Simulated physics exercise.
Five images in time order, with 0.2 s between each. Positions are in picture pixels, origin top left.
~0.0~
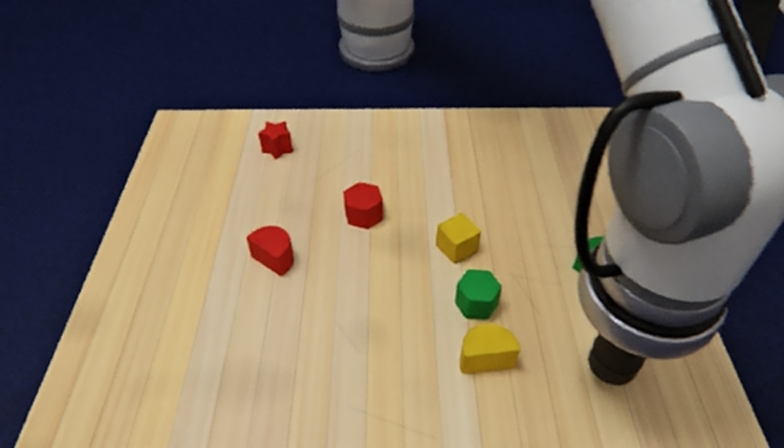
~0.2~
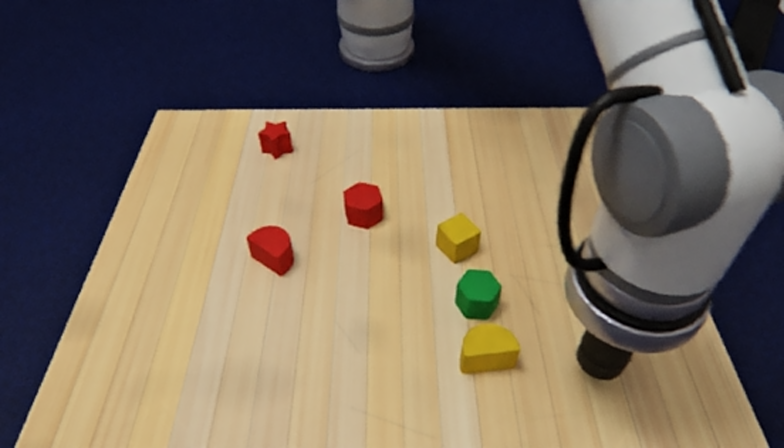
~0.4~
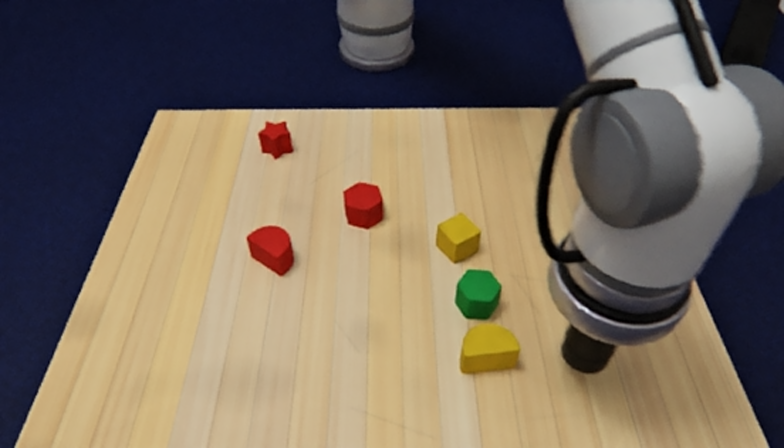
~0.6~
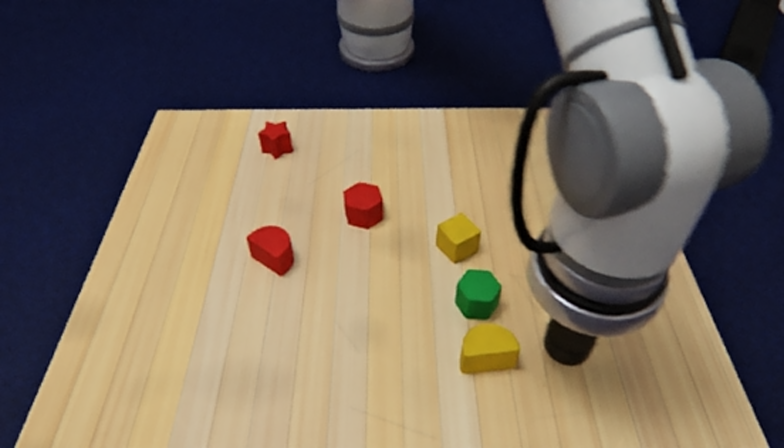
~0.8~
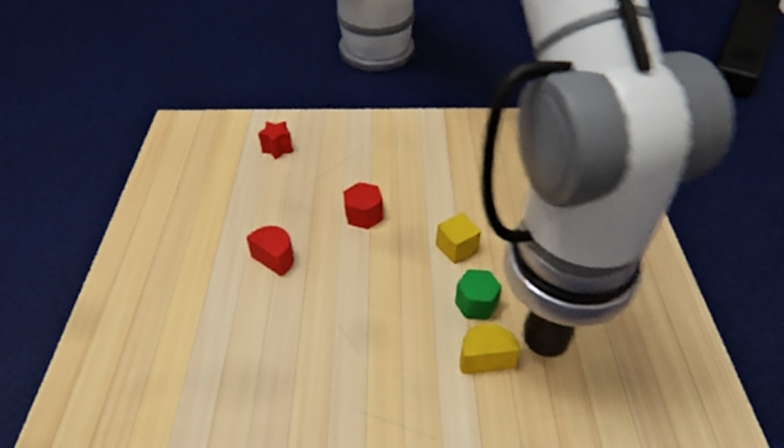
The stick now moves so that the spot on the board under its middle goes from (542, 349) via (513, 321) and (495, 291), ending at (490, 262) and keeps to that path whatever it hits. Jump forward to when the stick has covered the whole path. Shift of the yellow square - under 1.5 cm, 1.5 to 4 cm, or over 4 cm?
It goes hardly anywhere, under 1.5 cm.
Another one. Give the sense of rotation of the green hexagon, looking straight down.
From overhead, the rotation is counterclockwise.
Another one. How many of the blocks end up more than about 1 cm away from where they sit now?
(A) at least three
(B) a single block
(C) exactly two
My answer is option B.
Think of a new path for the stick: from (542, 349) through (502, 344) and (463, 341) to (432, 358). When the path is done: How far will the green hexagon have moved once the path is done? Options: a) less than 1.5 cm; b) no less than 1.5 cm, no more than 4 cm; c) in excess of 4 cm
Choice a: Less than 1.5 cm.
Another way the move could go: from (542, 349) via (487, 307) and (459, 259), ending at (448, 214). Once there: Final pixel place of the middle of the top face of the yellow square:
I'd guess (444, 171).
On the path given first. One third of the way, stick at (516, 309); nothing pushed yet.
Two thirds of the way, stick at (498, 279); green hexagon at (458, 269), turned 35° anticlockwise.
At the end, stick at (492, 250); yellow square not moved; green hexagon at (457, 269), turned 35° anticlockwise.
